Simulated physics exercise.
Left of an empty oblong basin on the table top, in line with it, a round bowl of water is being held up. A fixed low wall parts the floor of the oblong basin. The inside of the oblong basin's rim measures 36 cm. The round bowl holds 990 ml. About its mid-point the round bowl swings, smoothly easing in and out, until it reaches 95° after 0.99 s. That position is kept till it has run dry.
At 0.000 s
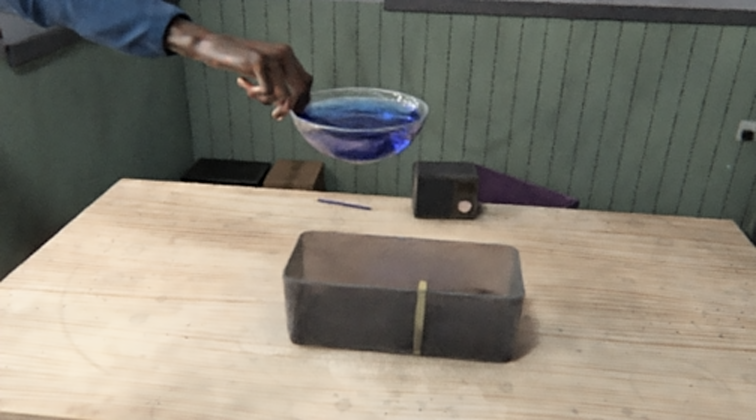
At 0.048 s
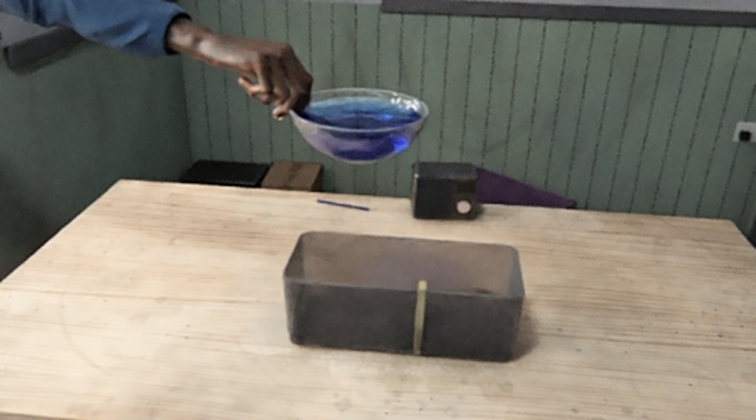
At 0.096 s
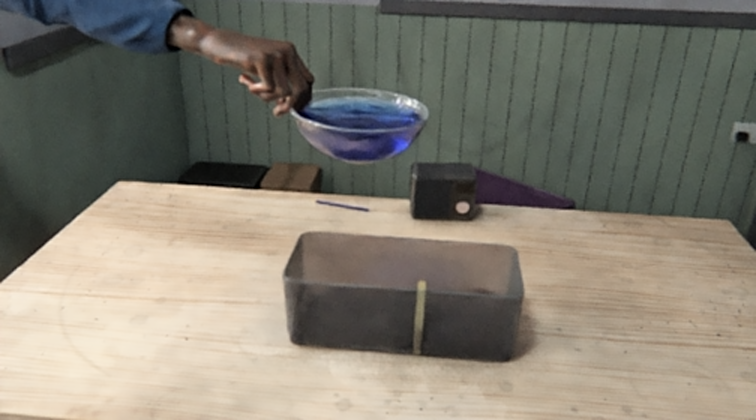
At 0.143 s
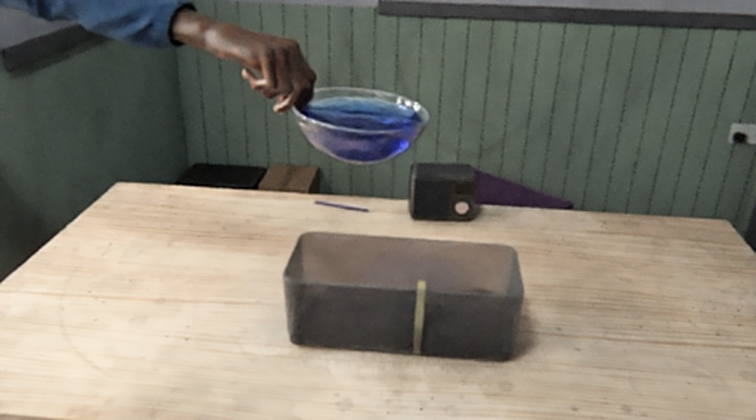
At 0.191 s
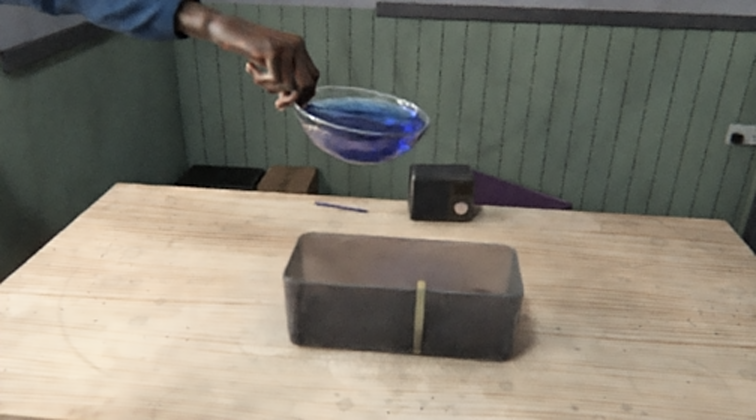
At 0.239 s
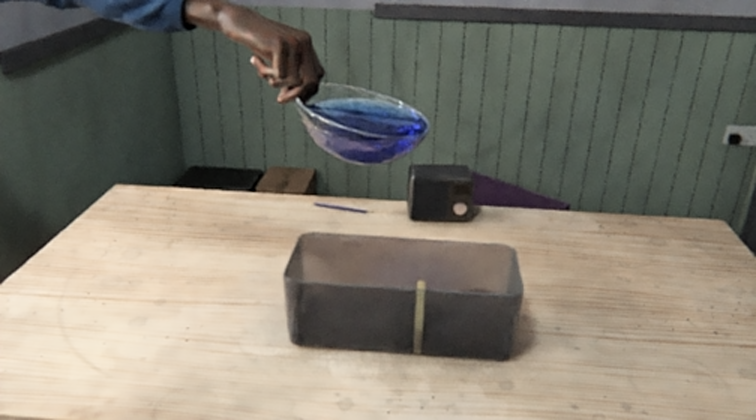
A clear round bowl of vivid blue water is held up by a dark-skinned hand in a blue sleeve, above a pale wooden table before green panelled walls, seen from slightly above. On the table sit an empty dark oblong basin with a yellowish strip, a black box, and a thin purple stick. The hand gradually tilts the bowl rightward, its right rim lowering, while the view stays nearly still.
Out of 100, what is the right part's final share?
About 74 out of 100.
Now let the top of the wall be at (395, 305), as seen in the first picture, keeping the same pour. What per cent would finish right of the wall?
85 per cent.
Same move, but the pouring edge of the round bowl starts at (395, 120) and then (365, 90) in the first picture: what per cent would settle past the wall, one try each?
60 and 45 %.
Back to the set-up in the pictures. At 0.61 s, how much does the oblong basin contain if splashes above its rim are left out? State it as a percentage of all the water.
Roughly 18 percent of it.
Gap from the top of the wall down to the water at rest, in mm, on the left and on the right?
Looks like roughly 34 mm on the left and roughly 4 mm on the right.
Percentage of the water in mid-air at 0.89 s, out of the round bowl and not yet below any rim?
Close to 10 in every hundred parts.
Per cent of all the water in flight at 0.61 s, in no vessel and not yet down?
Some 56 % is the figure.
After 0.61 s the tilt is 65° and 26 per cent is still to pour, 0 is left of the wall and 18 right of it.
After 0.89 s the tilt is 93° and 0 per cent is still to pour, 10 is left of the wall and 78 right of it.
After 1.18 s the tilt is 95° and 0 per cent is still to pour, 17 is left of the wall and 78 right of it.
After 1.49 s the tilt is 95° and 0 per cent is still to pour, 20 is left of the wall and 75 right of it.
In the end 21 per cent lies left of the wall, 74 right of it and 5 outside.
